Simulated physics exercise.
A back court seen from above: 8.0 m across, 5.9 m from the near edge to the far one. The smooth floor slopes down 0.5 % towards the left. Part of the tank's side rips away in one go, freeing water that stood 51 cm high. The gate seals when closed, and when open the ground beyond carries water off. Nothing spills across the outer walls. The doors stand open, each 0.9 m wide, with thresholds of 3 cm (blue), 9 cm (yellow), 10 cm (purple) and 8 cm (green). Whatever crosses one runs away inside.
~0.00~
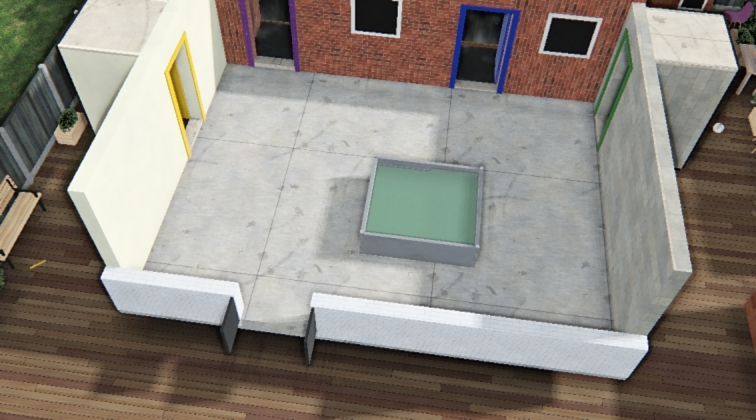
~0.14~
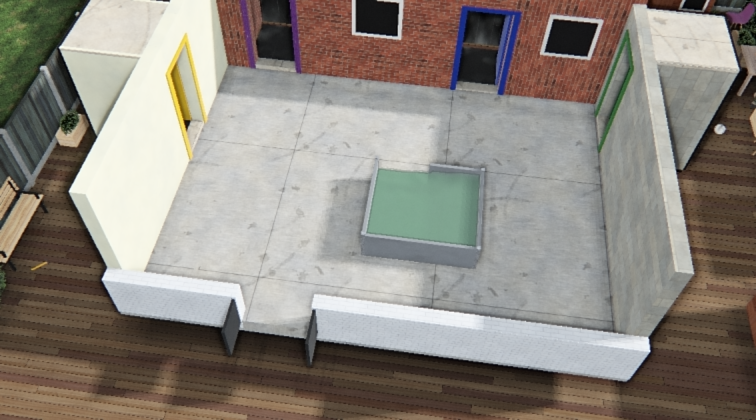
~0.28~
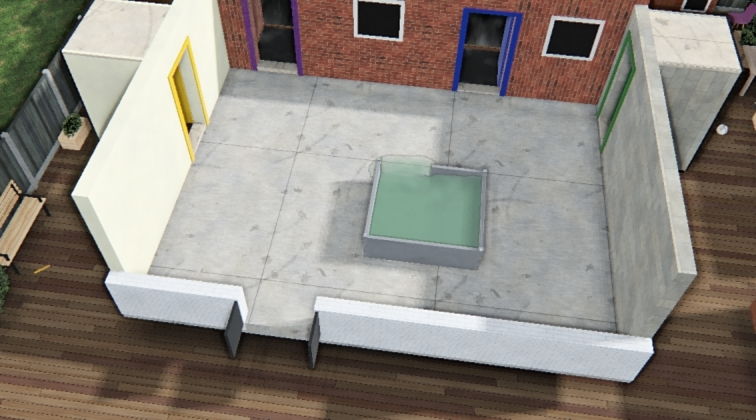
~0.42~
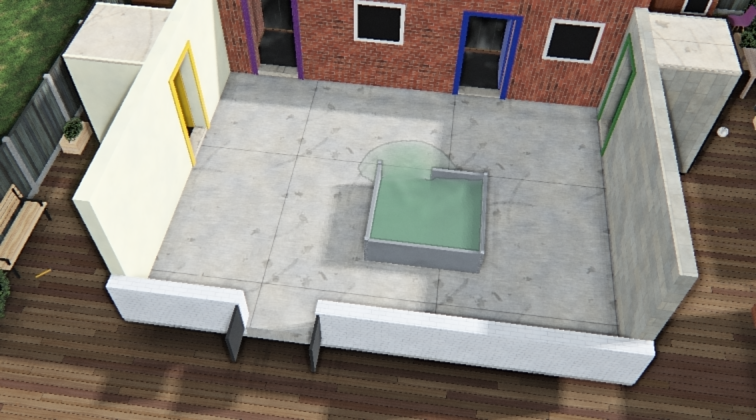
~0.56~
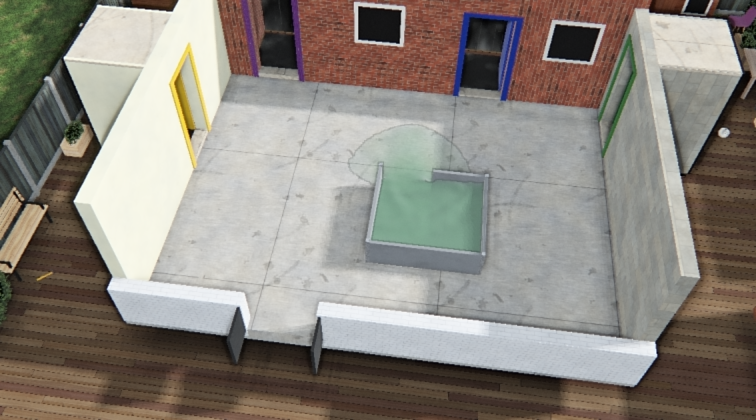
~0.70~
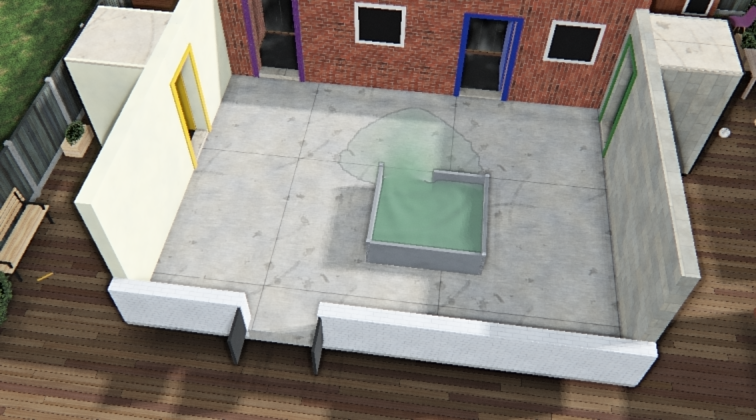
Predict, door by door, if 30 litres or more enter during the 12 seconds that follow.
Door by door: At the blue door it exceeds the limit; at the yellow door it keeps below the limit; at the purple door it does not reach the limit; at the green door it keeps below the limit.
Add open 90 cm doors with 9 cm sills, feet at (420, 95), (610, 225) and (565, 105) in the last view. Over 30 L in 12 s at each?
In that order: Past it, not over, below.
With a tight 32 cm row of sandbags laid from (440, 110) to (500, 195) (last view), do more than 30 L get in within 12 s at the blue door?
Then: Blue below.
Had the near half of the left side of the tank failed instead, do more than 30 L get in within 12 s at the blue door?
Then: Blue below.
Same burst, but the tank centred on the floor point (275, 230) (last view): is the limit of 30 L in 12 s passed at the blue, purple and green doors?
Against that limit: Blue below, purple over, green not over.
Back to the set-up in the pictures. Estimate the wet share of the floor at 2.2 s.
About 25 per cent.
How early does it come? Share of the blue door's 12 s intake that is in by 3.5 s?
Some 55 per cent by then.
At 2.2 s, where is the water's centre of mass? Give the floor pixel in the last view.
At about (414, 184).
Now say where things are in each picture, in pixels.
The first picture shows the tank at (424, 202) is whole and still, 51 cm deep.
In the second picture, the front is at a hidden place, 0.5 m from the gap on the tank's far side; 0.2 m2 of floor is under water; 51 cm left at the back of the tank.
In the third picture, the front is at (431, 163), 0.8 m from the gap on the tank's far side; 0.7 m2 of floor is under water; 51 cm left at the back of the tank.
In the fourth picture, the front is at (425, 145), 1.2 m from the gap on the tank's far side; 1.5 m2 of floor is under water; 51 cm left at the back of the tank.
In the fifth picture, water pours out on the tank's far side and has run 1.7 m, to (417, 127); typically 5 cm deep outside, 50 cm at the tank's back.
In the sixth picture, the front is at (411, 111), 2.2 m from the gap on the tank's far side; 3.6 m2 of floor is under water; 44 cm left at the back of the tank.
After 1.4 s water covers 15 % of the floor and is deepest (28 cm) near (397, 183); blue door 2 cm at the sill, 0 L in, yellow door not reached, purple door not reached, green door not reached.
After 2.2 s water covers 25 % of the floor and is deepest (22 cm) near (402, 94); blue door 12 cm at the sill, 18 L in, yellow door not reached, purple door 6 cm at the sill, 0 L in, green door not reached.
After 3.5 s water covers 30 % of the floor and is deepest (21 cm) near (237, 84); blue door 8 cm at the sill, 59 L in, yellow door not reached, purple door 8 cm at the sill, 0 L in, green door not reached.
After 7.0 s water covers 60 % of the floor and is deepest (12 cm) near (237, 84); blue door 5 cm at the sill, 99 L in, yellow door 7 cm at the sill, 0 L in, purple door 8 cm at the sill, 2 L in, green door 6 cm at the sill, 3 L in.
After 12.0 s water covers 95 % of the floor and is deepest (7 cm) near (142, 303); blue door 3 cm at the sill, 108 L in, yellow door 5 cm at the sill, 0 L in, purple door 5 cm at the sill, 2 L in, green door 3 cm at the sill, 3 L in.
